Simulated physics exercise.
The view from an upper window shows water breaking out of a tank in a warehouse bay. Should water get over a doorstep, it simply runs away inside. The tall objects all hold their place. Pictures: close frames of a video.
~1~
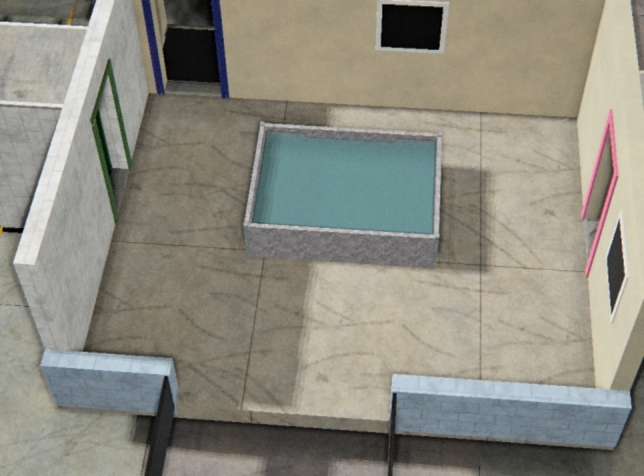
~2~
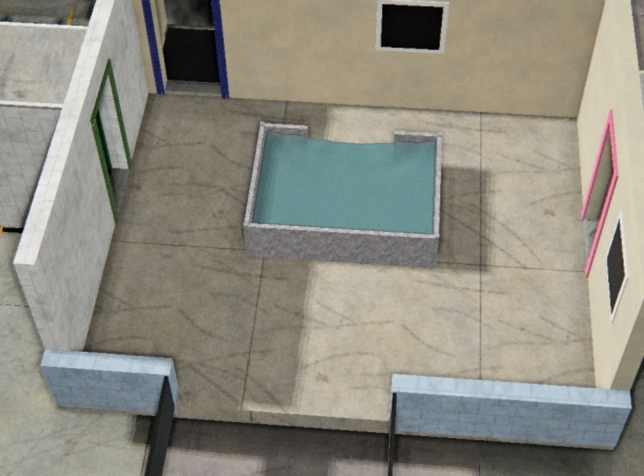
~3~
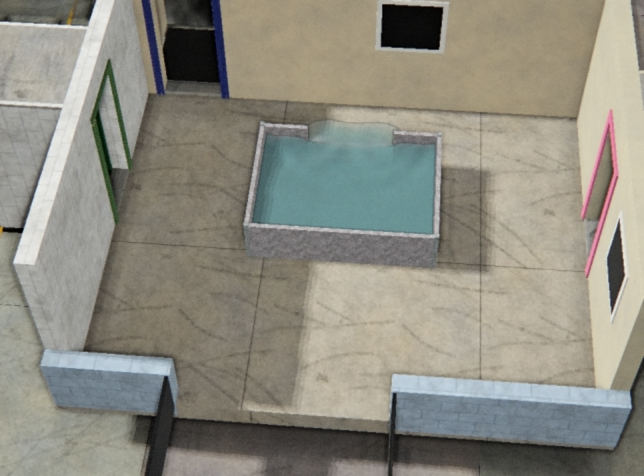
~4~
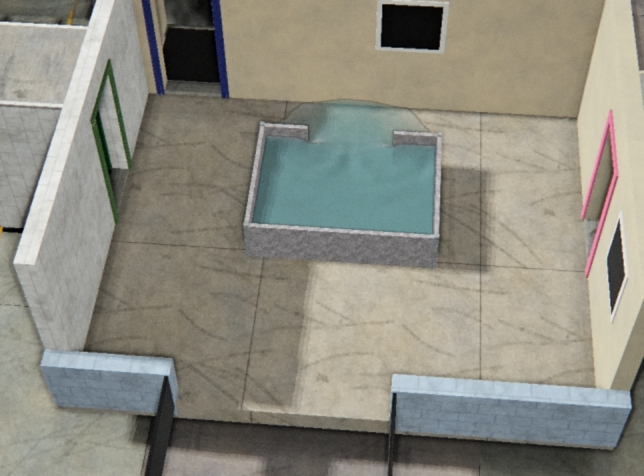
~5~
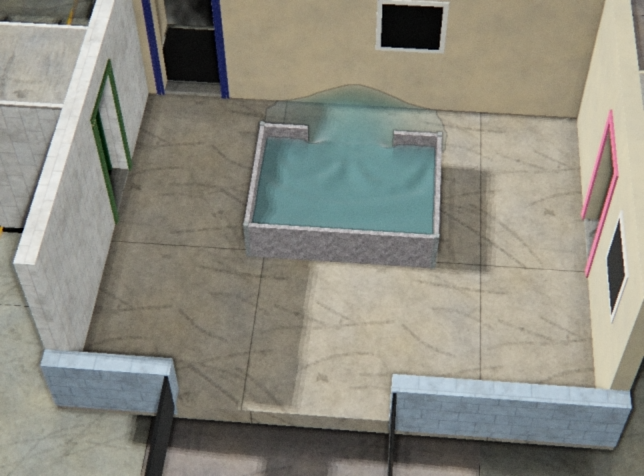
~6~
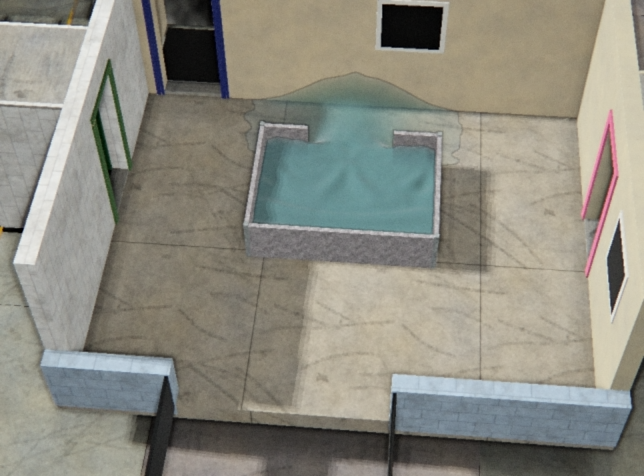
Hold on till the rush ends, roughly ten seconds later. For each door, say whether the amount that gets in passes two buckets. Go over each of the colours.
In order: The pink door lets in beyond two buckets, the green door lets in beyond two buckets, the blue door lets in beyond two buckets.
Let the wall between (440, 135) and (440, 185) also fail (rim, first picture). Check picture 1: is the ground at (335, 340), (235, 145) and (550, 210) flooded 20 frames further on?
First kept bare, second kept bare, third soaked through.
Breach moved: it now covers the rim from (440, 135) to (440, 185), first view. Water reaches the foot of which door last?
The one in green, I'd guess.
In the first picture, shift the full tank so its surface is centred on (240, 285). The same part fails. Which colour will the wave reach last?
My pick is the pink-painted one.
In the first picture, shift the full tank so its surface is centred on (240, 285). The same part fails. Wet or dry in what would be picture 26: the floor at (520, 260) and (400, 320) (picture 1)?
In the order asked: Unreached, then unreached.
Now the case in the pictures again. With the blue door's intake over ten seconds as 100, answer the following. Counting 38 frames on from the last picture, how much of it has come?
Around 70 in a hundred.
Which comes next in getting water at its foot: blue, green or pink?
Answer: The blue door.
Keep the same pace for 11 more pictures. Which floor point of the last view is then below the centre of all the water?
That puts it at around (345, 169).
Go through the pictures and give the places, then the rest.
The first frame shows still water in the water tank at (346, 182).
In the second frame, the front is at a hidden place, out from the gap on the water tank's far side.
In the third frame, water pours out on the water tank's far side and has run to (393, 130).
In the fourth frame, the front is at (399, 108), out from the gap on the water tank's far side.
In the fifth frame, water pours out on the water tank's far side and has run to (430, 110).
In the sixth frame, water pours out on the water tank's far side and has run to (260, 100).
A moment on, water covers 15 % of the floor; the pink door not reached, the green door not reached, the blue door wet at the sill, nothing in.
Next, water covers 35 % of the floor; the pink door not reached, the green door wet at the sill, nothing in, the blue door wet at the sill, nothing in.
Then, water covers 55 % of the floor; the pink door under two buckets in, the green door under two buckets in, the blue door under two buckets in.
Later, water covers 90 % of the floor; the pink door over two buckets in, the green door over two buckets in, the blue door over two buckets in.
In the end, water covers 100 % of the floor; the pink door over two buckets in, the green door over two buckets in, the blue door over two buckets in.
